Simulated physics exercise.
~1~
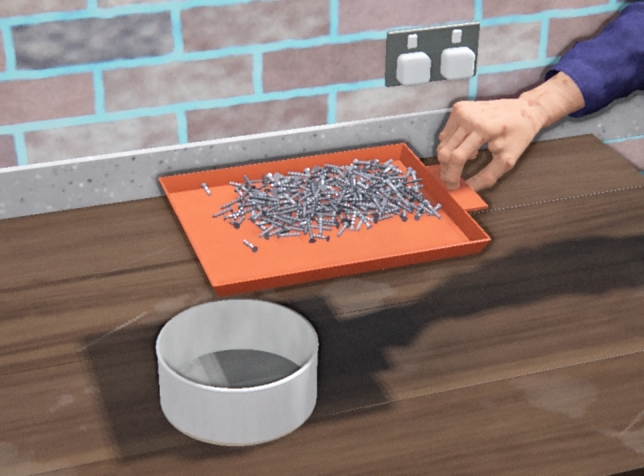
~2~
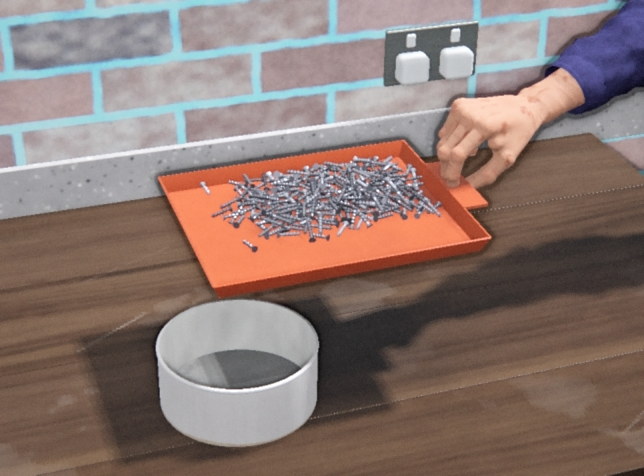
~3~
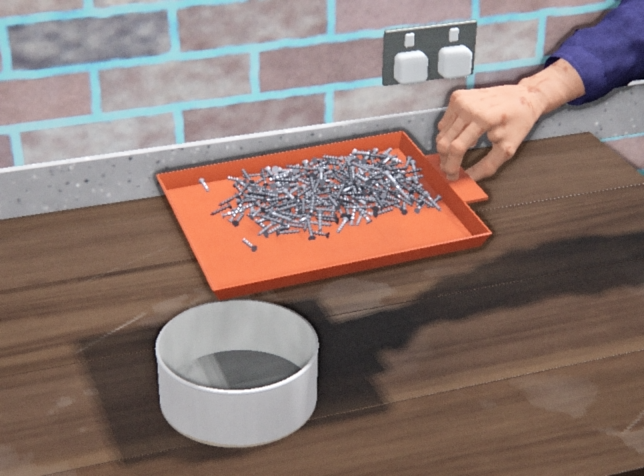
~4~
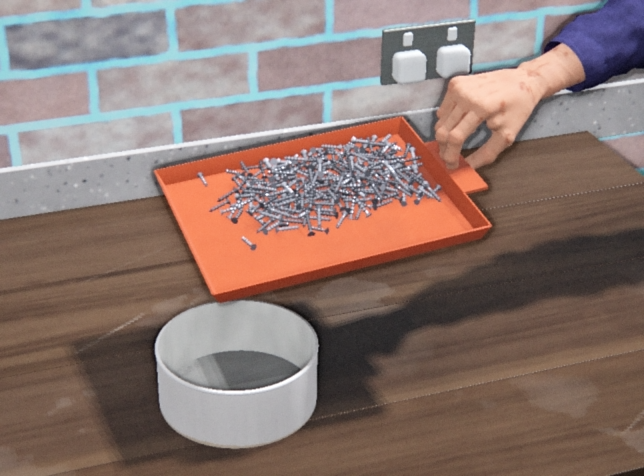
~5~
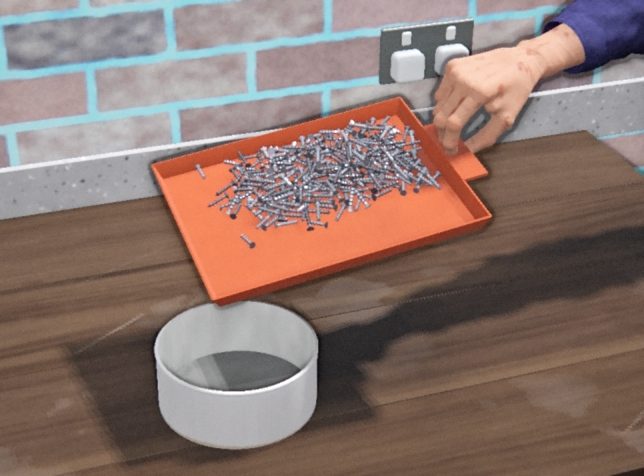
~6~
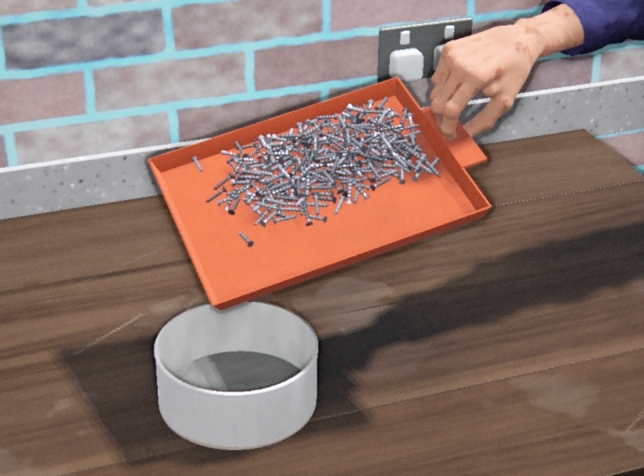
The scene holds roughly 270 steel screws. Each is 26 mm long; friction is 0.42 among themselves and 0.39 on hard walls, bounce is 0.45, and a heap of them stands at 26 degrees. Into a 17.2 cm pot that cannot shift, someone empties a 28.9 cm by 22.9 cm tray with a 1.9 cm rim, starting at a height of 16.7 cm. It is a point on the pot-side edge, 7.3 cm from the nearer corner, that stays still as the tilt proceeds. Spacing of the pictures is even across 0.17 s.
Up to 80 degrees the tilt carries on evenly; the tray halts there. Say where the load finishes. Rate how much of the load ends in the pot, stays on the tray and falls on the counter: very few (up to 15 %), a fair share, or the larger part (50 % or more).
Pot: A fair share; tray: Very few; counter: The larger part.
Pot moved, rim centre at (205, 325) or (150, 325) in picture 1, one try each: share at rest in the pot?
First try around 5 %, second around 0 %.
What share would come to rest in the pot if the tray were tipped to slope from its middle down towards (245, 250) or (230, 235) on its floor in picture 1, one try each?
Roughly 10 per cent on the first try and 0 per cent on the second.
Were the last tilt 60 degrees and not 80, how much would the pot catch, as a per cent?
Then about 15 per cent.
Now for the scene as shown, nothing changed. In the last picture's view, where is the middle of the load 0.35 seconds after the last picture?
My estimate is roughly (254, 237).
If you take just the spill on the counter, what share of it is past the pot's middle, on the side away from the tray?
I'd put it close to 100 per cent.
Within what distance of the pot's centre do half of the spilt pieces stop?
Some 18 cm, give or take.
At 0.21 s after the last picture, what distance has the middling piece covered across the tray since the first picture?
By then it sits near 2 cm from where it began.
Then, 0.21 s after the last picture, tilt 49 degrees; the tray holds 100 %, the pot 0 %.
Then, 0.35 s after the last picture, tilt 71 degrees; the tray holds 100 %, the pot 0 %.
Then, 0.63 s after the last picture, tilt 80 degrees; the tray holds 0 %, the pot 35 %.
In the end, pot 35 %, tray 0 %, counter 65 %.
